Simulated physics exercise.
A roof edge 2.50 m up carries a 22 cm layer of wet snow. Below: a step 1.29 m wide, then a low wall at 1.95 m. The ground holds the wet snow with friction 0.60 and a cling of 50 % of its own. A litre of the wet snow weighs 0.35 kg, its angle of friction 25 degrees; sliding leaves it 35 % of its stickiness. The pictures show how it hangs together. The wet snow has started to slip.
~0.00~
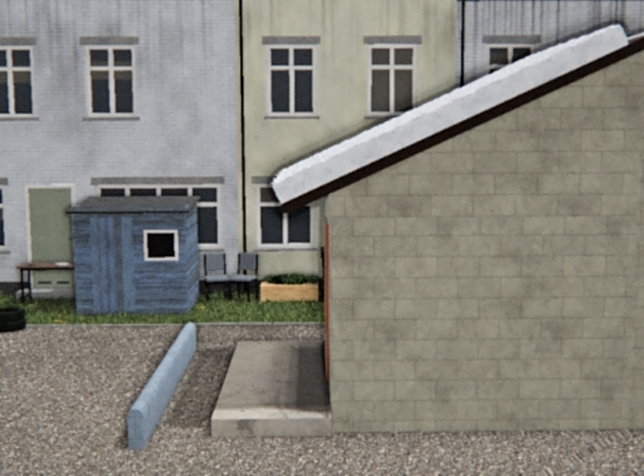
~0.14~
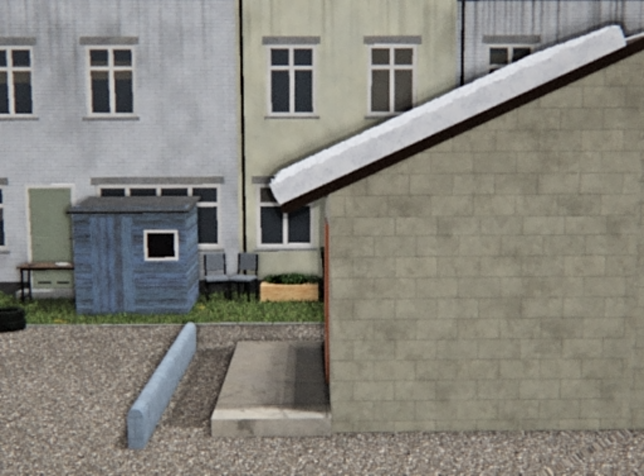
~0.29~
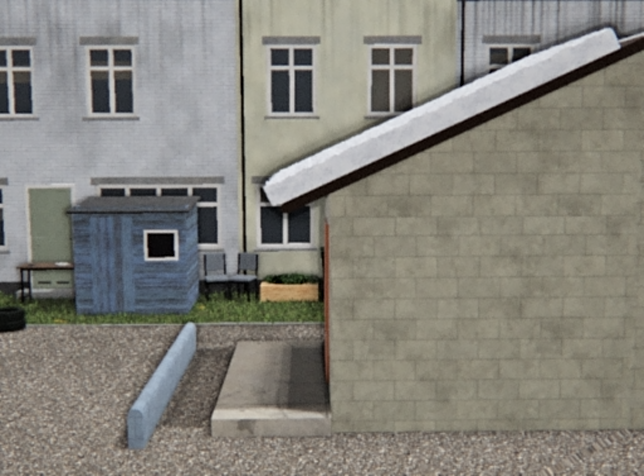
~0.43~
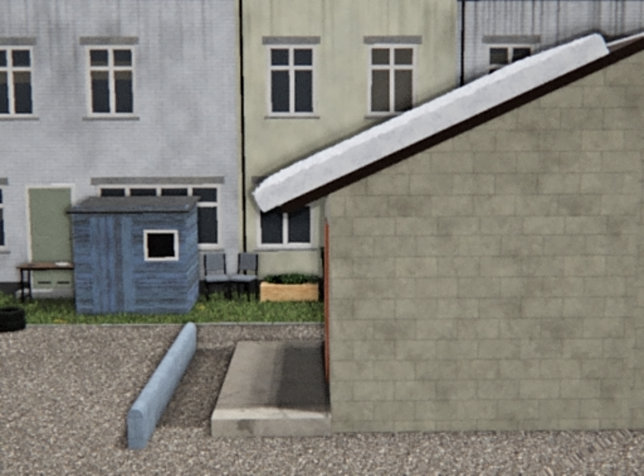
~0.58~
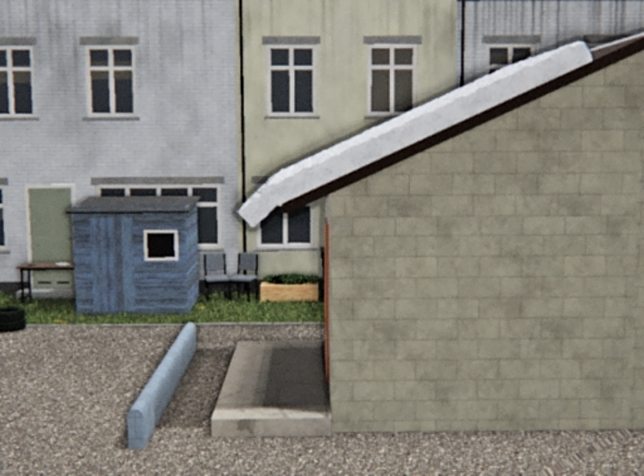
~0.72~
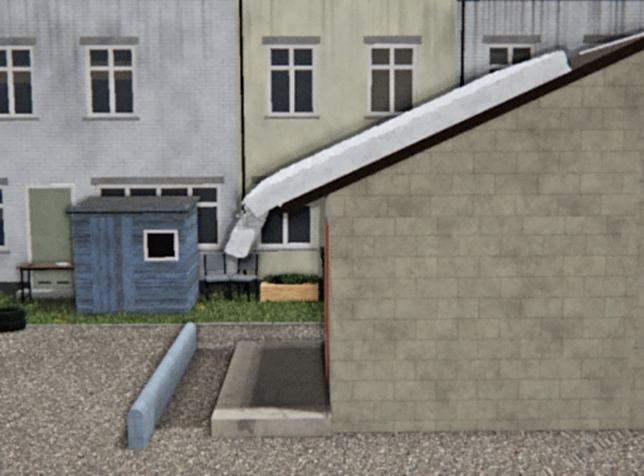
A thick layer of snow slides left down a sloping roof, and its overhanging edge cracks and bends downward.
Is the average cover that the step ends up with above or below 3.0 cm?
The average cover that the step ends up with is below 3.0 cm.
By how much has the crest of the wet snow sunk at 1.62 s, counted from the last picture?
About 1.2 m.
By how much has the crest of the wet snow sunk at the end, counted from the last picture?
Roughly 3.5 m.
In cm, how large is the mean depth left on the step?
Roughly 0 cm.
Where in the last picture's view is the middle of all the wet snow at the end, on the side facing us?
Around (54, 426).
After 1.14 s, 76 % of the snow is still up on the roof and 24 % is falling or down.
After 1.62 s, 33 % of the snow is still up on the roof and 67 % is falling or down.
After 2.11 s, none of the snow is still up on the roof and all is falling or down.
After 2.60 s, none of the snow is still up on the roof and all is falling or down.
After 3.30 s, none of the snow is still up on the roof and the snow on the step is 2 mm deep on average.
